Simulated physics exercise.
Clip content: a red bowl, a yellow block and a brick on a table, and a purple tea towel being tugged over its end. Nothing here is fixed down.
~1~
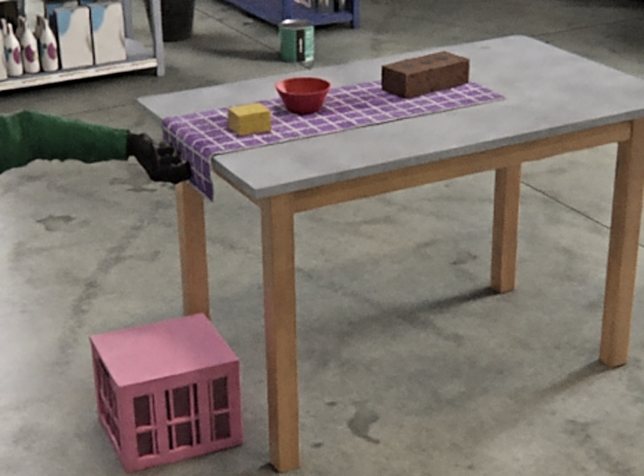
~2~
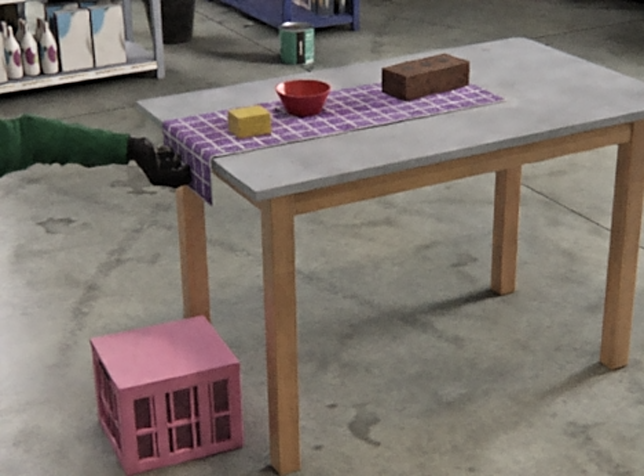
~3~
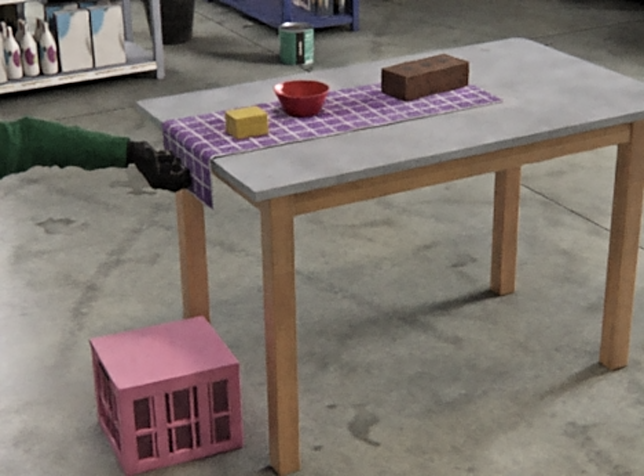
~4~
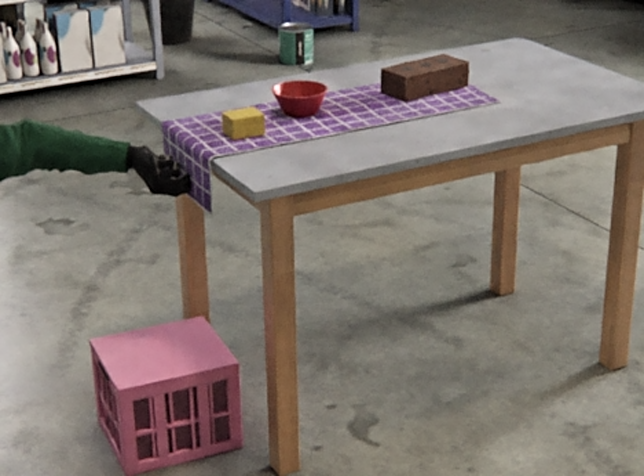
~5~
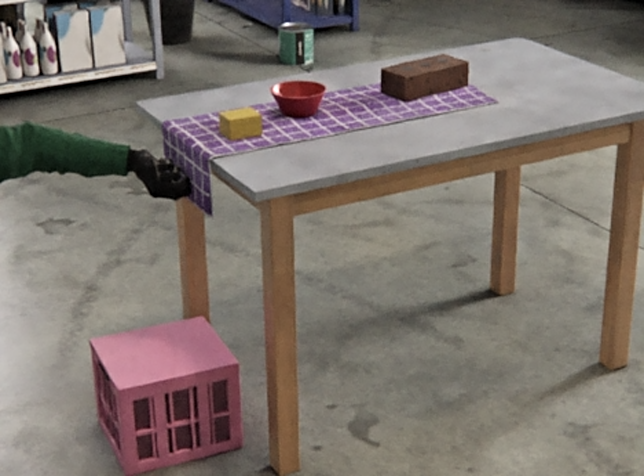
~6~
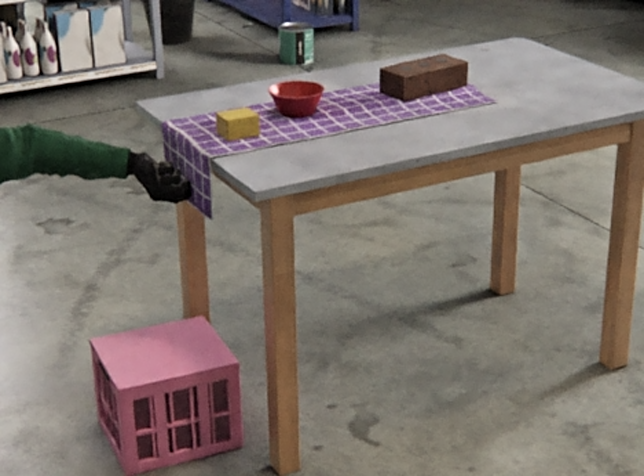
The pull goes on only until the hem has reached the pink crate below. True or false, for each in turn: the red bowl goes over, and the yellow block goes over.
Answers - red bowl going over: True; yellow block going over: True.
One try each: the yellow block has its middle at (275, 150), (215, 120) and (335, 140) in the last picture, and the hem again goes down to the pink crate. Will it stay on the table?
Try one, it is still on top; try two, it gets pulled off; try three, it is still on top.
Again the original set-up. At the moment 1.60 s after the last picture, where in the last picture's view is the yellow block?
Close to (159, 320).
Then, 0.36 s after the last picture, hem going down; bowl carried along near (264, 107); block carried along near (205, 129).
Then, 0.98 s after the last picture, hem going down; bowl carried along near (218, 115); block down below near (159, 320).
Then, 1.60 s after the last picture, hem on the crate; bowl over the edge; block down below near (159, 320).
At rest, hem on the crate; bowl down below near (118, 313); block down below near (159, 320). The red bowl falls off and the yellow block goes over the edge.
